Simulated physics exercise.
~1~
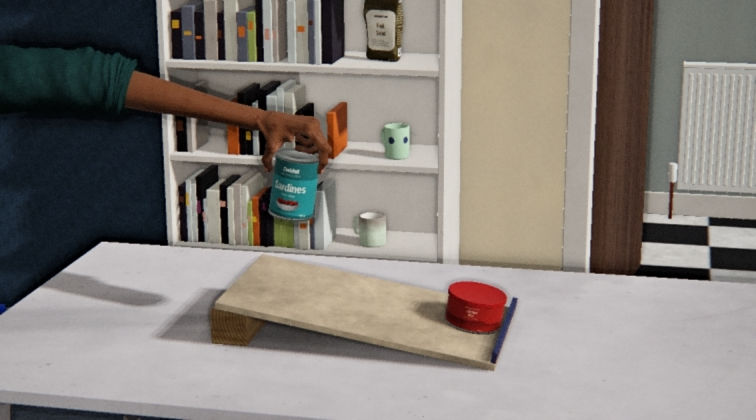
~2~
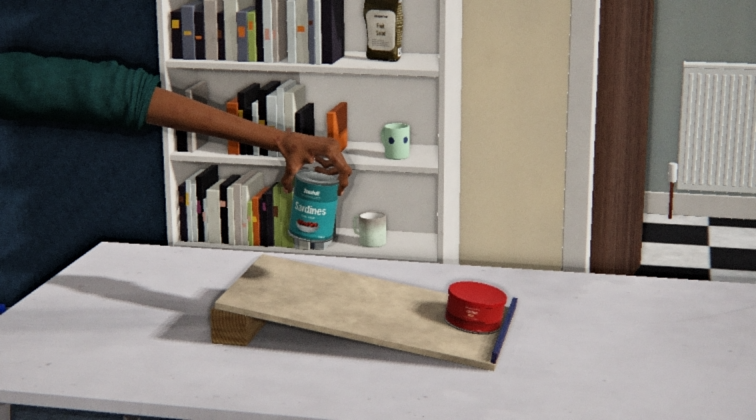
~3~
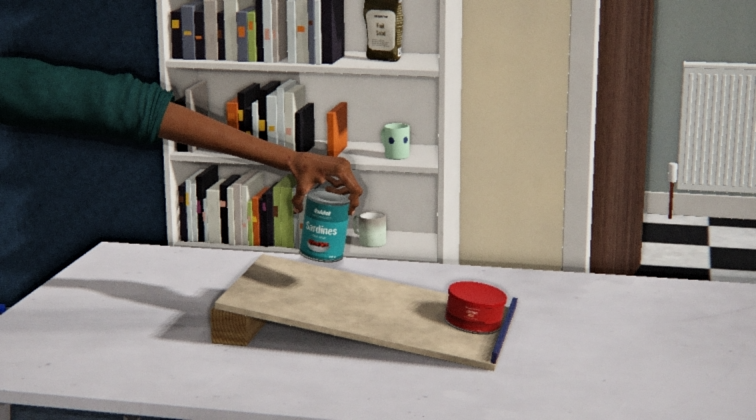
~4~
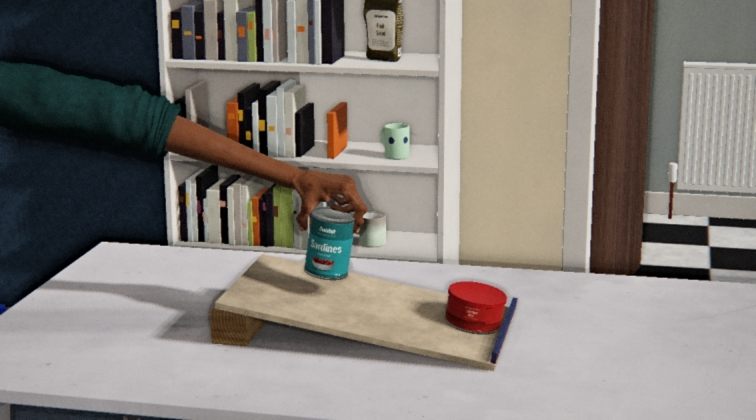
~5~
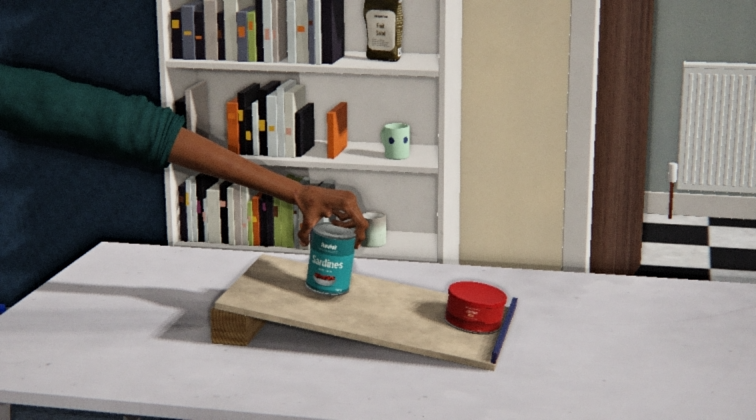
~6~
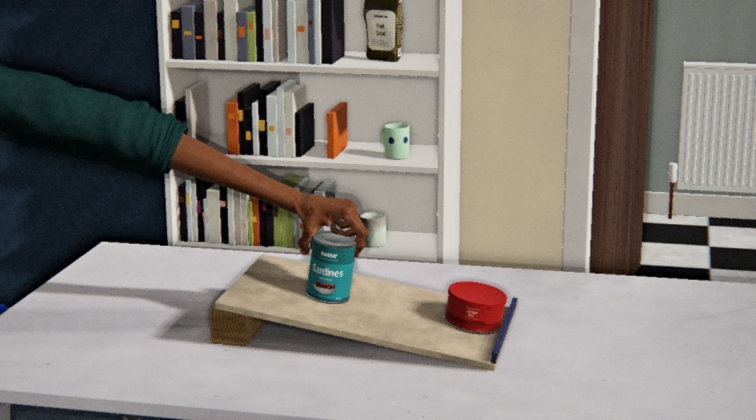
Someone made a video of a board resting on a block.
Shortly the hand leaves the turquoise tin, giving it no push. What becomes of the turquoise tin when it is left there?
Bet you it ends up where it was.
Then, 0.30 s later than the last frame, all is still.
Then, 0.60 s later than the last frame, turquoise tin resting near (332, 267).
Then, 0.90 s later than the last frame, turquoise tin resting near (332, 268).
When it is over, both as before. End places, in pixels of the last picture, turquoise tin near (332, 268). The turquoise tin stays where it is put.
